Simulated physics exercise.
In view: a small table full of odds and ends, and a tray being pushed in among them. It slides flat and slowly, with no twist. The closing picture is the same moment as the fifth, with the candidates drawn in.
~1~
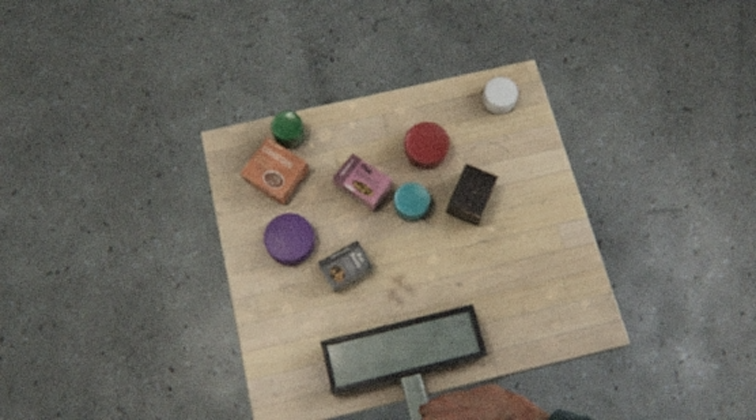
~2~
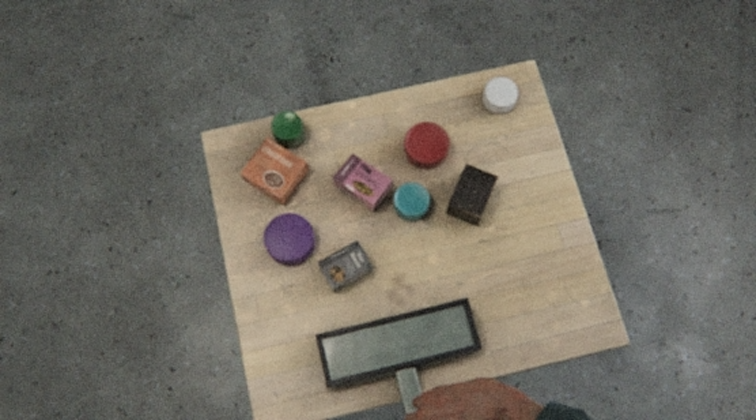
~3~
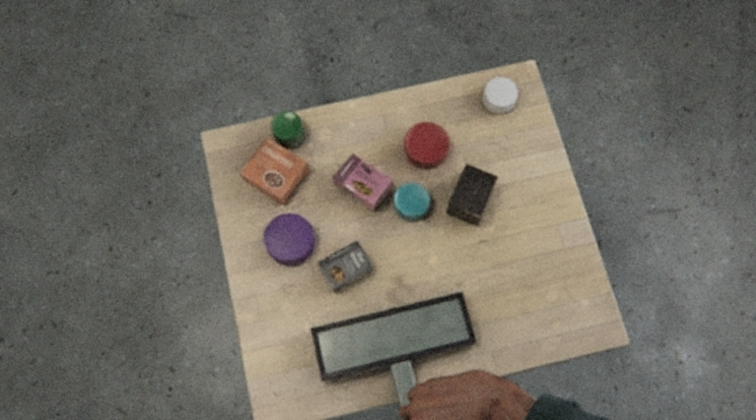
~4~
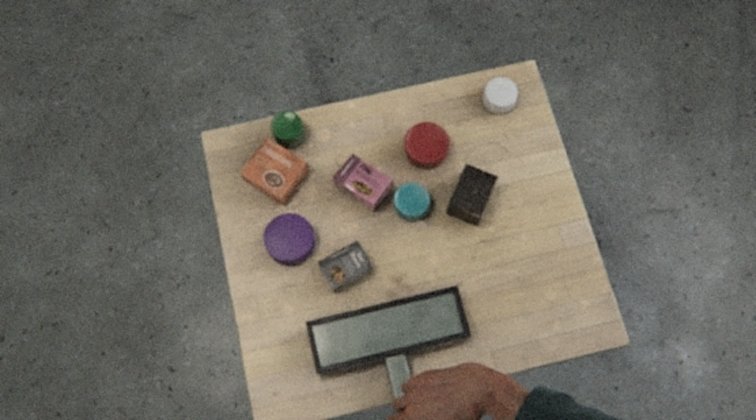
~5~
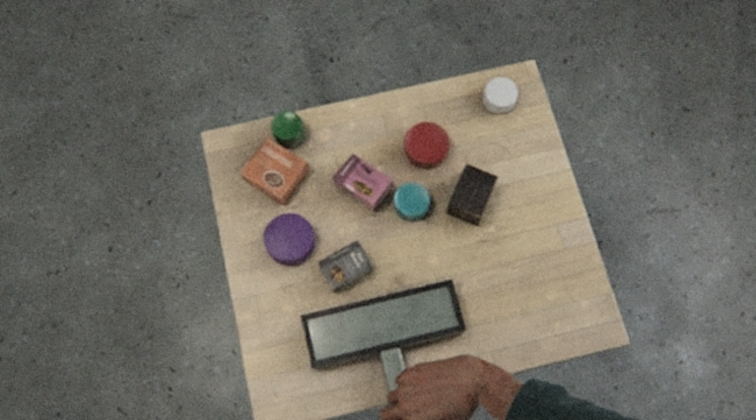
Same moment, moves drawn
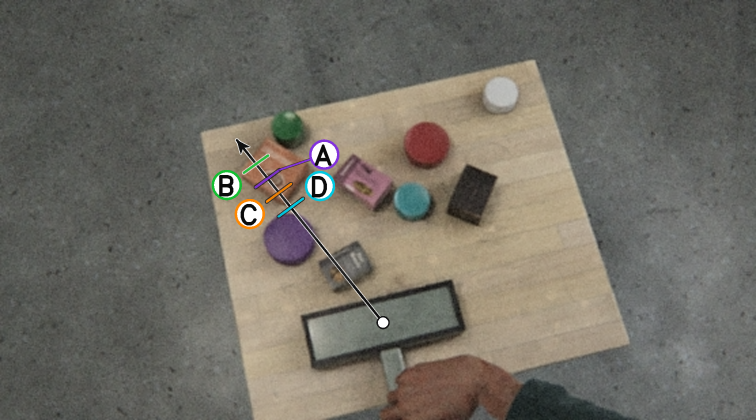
On a small wooden table scattered with little boxes, jars and tubs, a hand slid a flat tray slowly up and slightly left toward the grey packet, while everything else stayed still.
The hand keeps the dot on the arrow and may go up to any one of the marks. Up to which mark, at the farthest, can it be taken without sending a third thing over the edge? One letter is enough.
Mark B.
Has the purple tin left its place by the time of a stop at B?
By then, yes.
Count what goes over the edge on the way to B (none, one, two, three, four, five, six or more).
In all, two.
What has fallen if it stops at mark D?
The green tub goes over.
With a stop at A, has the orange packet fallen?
Yes.
On the marked copy, A at (267, 179); B at (256, 164); C at (279, 193); D at (291, 207); the arrow from (383, 323) to (237, 140); the white dot at (383, 323).
Taking B. A third of the way, tray (336, 265); purple tin (283, 228); grey packet (331, 225).
Two thirds of the way, tray (291, 209); green tub over the edge; orange packet (270, 126).
When it is over, tray (258, 168); orange packet over the edge; green tub over the edge; two fallen.
As for the rest, A is within the limit but short; C is within the limit but short; D is within the limit but short.
